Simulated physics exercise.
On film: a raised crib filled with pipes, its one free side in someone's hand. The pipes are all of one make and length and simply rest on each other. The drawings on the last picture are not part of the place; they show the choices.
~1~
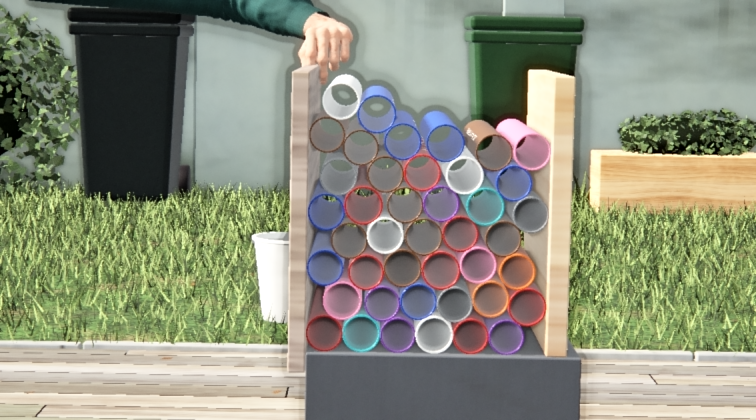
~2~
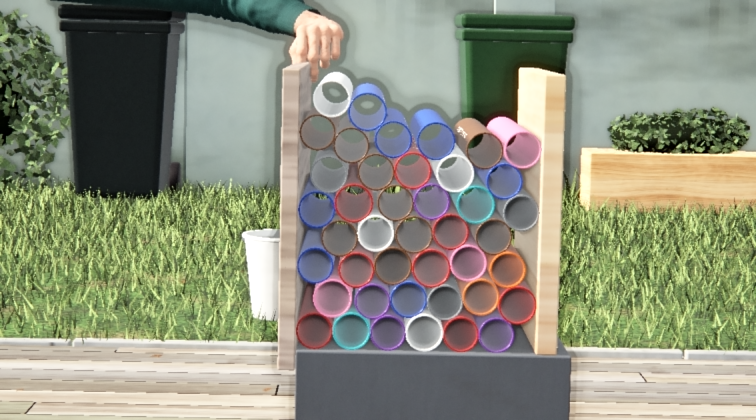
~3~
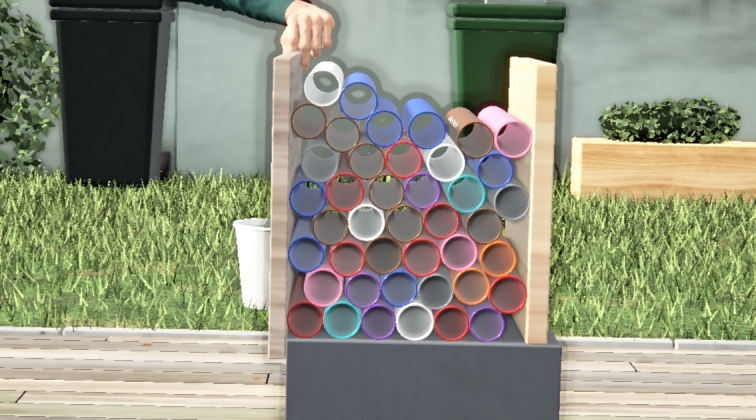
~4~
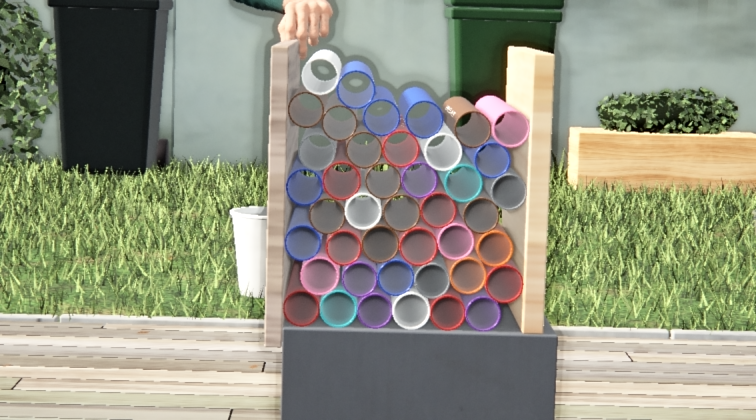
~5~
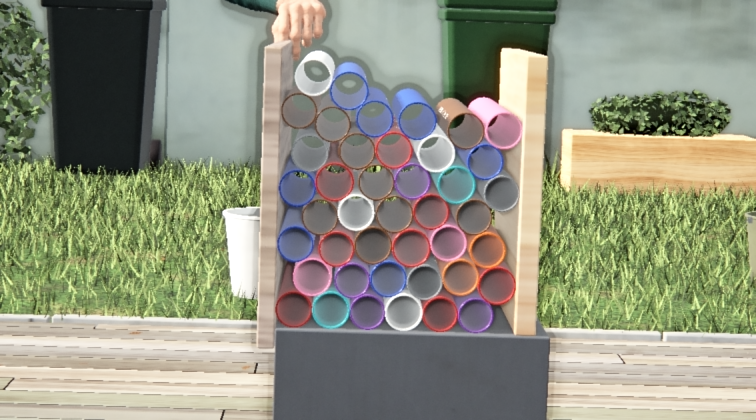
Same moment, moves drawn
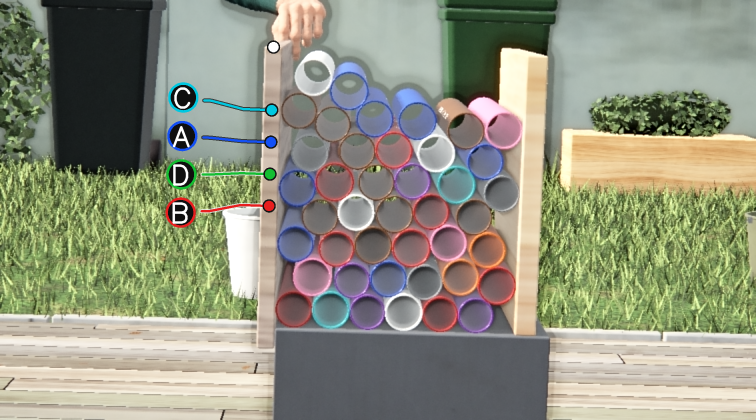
To begin with, a hand grips the top of the left side board of a crib stacked with colourful pipes, set on a dark base before grass and bins. The view drifts slightly, shifting the crib a little left and up, while the hand keeps its grip and the pipes stay in place.
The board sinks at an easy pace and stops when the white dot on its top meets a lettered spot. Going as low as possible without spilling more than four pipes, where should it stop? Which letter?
The answer is mark B.
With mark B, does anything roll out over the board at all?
At B: Yes.
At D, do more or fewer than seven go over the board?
At D, fewer than seven.
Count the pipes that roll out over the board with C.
It comes to none.
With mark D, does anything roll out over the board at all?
Yes.
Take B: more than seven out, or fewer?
It loses fewer than seven.
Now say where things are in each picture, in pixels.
In the first frame, a red pipe (324, 333); a purple pipe (506, 337); a blue pipe (325, 268).
In the second frame, a blue pipe (315, 265); a red pipe (432, 268).
In the third frame, a brown pipe (405, 224); a brown pipe (386, 192).
In the fourth frame, a red pipe (401, 149); a blue pipe (381, 118).
In the fifth frame, a pink pipe (504, 130); side board (277, 181); a red pipe (294, 309).
On the marked copy, A at (271, 142); B at (269, 206); C at (272, 110); D at (270, 174); the white dot at (273, 47).
Following B. Soon after the start, top of the board (281, 117).
Later, top of the board (279, 196).
In the end, top of the board (279, 205), two out over the board.
As for the rest, A none out over the board; C none out over the board; D two out over the board.
